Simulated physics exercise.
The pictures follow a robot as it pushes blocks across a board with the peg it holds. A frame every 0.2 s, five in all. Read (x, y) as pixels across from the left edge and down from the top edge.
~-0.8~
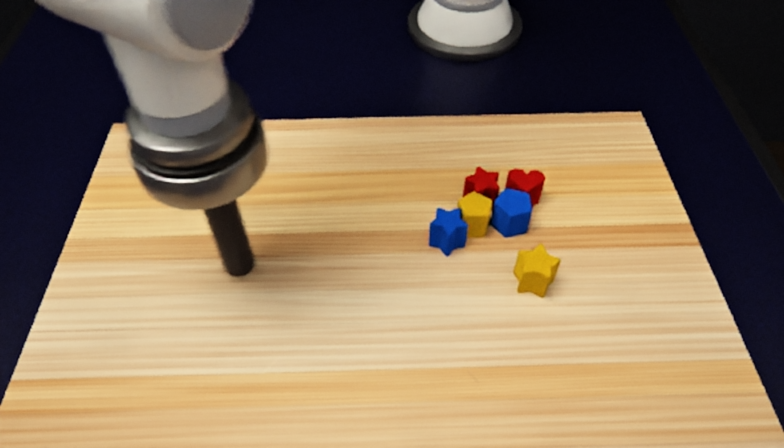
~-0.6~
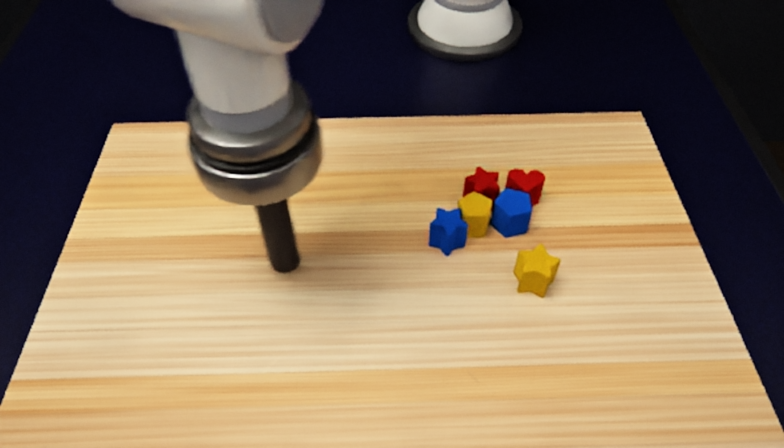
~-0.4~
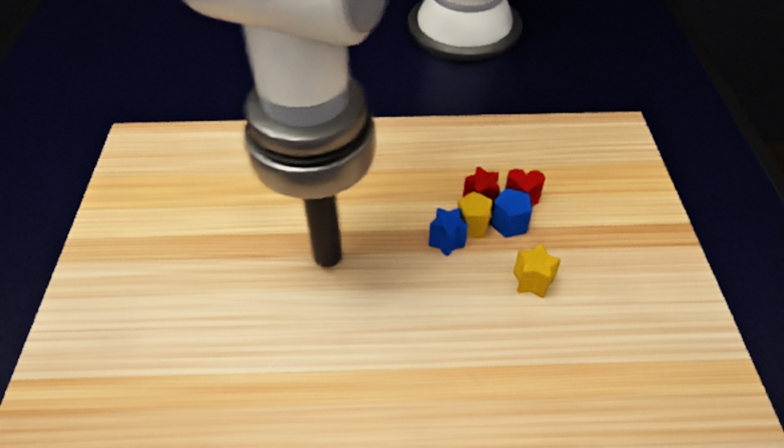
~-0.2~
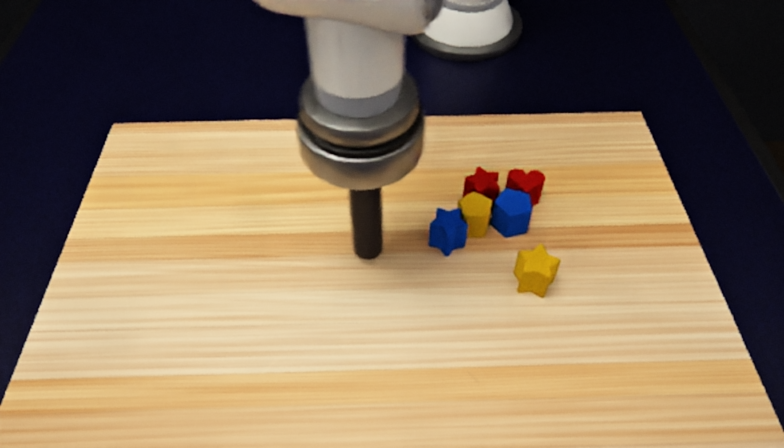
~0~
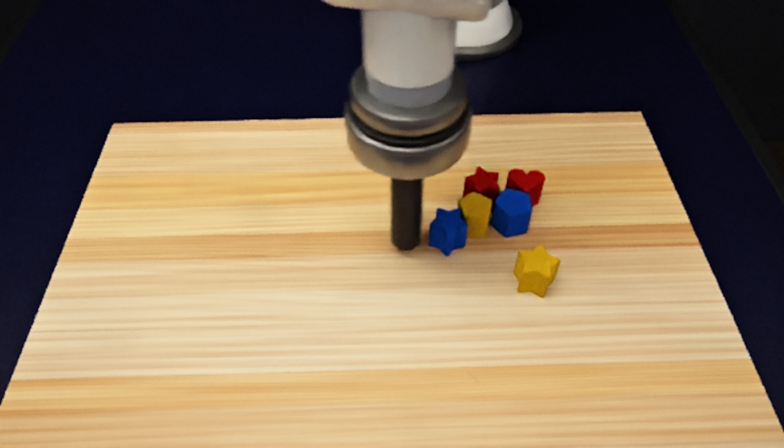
A white robot arm with a dark peg below its metal collar reaches over a light wooden board, seen from above at an angle, with another white base behind. Right of centre, a blue star, yellow pentagon, red star, blue pentagonal block and red heart sit clustered, a yellow star apart below. The peg glides rightward and slightly up the view to beside the blue star, while blocks and camera stay still.
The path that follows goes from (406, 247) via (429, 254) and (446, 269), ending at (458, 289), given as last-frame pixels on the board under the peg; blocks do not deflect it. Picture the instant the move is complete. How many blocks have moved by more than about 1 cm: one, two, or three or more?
Blocks that move over 1 cm: One.
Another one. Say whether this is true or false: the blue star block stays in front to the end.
False - the claim does not hold.
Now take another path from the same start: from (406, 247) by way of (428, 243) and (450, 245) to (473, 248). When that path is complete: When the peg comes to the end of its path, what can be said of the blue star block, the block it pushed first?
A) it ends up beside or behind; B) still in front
Letter B.
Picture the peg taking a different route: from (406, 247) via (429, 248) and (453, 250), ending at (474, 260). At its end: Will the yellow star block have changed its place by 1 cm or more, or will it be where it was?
If the peg follows that path, the yellow star block stays in its place.
The first path, step by step. Halfway along, peg (440, 253); blue star block (464, 219), turned 45° anticlockwise; yellow pentagonal block (480, 201); red star block (486, 175).
At the end, peg (459, 282); blue star block (464, 220), turned 50° anticlockwise; yellow pentagonal block (480, 201); red star block (486, 175); yellow star block still.
